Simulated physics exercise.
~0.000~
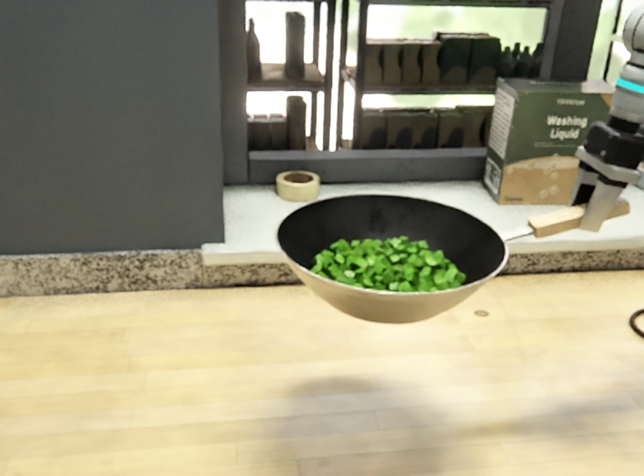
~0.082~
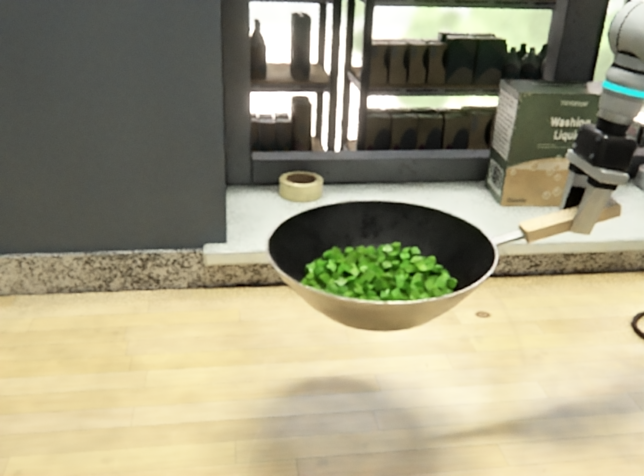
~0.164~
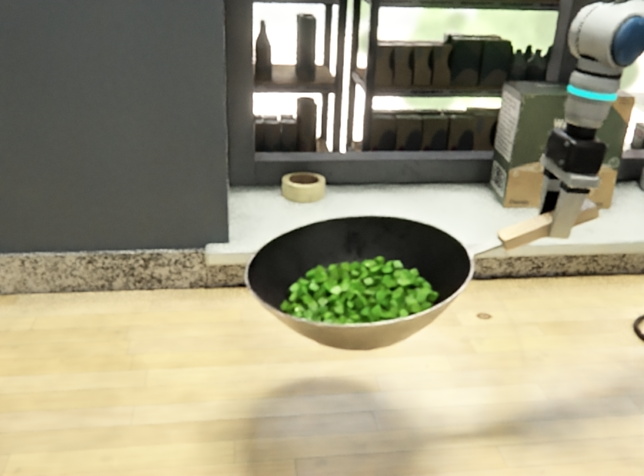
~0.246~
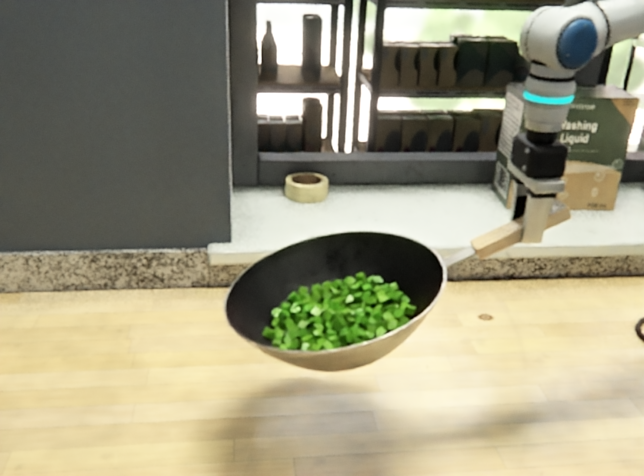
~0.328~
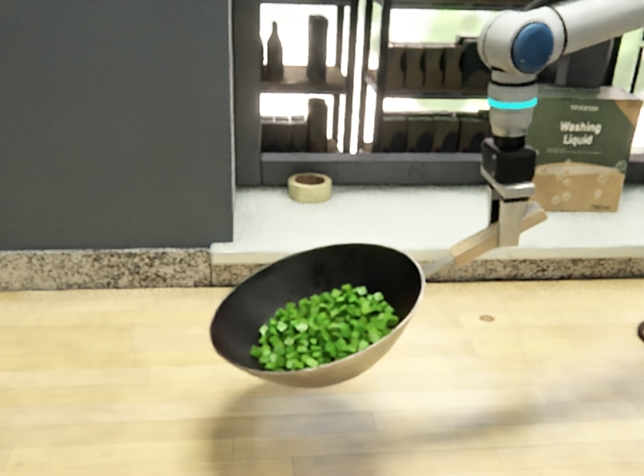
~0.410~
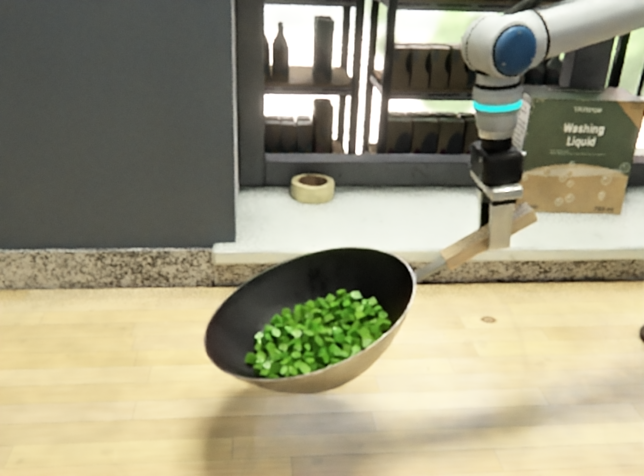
A grey and white robot arm at the right grips the wooden handle of a dark-lined wok with a tan outside, seen from a slightly raised, fixed view above a pale wooden surface. Bright green diced vegetables lie in the wok, with a washing liquid box, a tape roll and dark shelves behind. The arm moves the wok left and downward, tilting it gradually as the pieces stay heaped inside.
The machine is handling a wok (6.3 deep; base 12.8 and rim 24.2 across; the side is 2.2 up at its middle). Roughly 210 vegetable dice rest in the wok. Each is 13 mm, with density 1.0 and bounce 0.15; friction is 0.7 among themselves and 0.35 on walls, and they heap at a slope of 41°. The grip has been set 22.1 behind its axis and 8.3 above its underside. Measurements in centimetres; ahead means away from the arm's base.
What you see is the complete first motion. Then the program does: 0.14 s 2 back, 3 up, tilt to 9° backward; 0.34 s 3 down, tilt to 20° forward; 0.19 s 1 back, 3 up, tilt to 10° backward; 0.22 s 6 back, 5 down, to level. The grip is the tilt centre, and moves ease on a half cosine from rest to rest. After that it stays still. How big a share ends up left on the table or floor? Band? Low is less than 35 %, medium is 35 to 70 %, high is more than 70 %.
High.
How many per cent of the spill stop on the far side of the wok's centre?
Around 100 per cent.
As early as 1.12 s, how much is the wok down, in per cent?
Reading at that time: Approx. 45 %.
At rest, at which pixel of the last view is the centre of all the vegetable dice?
About (207, 441).
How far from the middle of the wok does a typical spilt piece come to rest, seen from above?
Some 20 centimetres.
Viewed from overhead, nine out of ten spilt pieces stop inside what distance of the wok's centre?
25 cm.
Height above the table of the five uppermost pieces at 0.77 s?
40 cm.
By 0.77 s, tilted 11° forward, highest piece 41 above the table; 100 in the wok, 111 in flight or on a rim.
By 1.12 s, tilted 9° backward, highest piece 40 above the table; 120 in the wok, 87 on the table or floor, 4 in flight or on a rim.
By 1.50 s, level, highest piece 20 above the table; 194 on the table or floor, 17 in the wok.
By 2.55 s, level, highest piece 20 above the table; 194 on the table or floor, 17 in the wok.
Final count, 194 on the table or floor, 17 in the wok. That is 92 % on the table or floor.
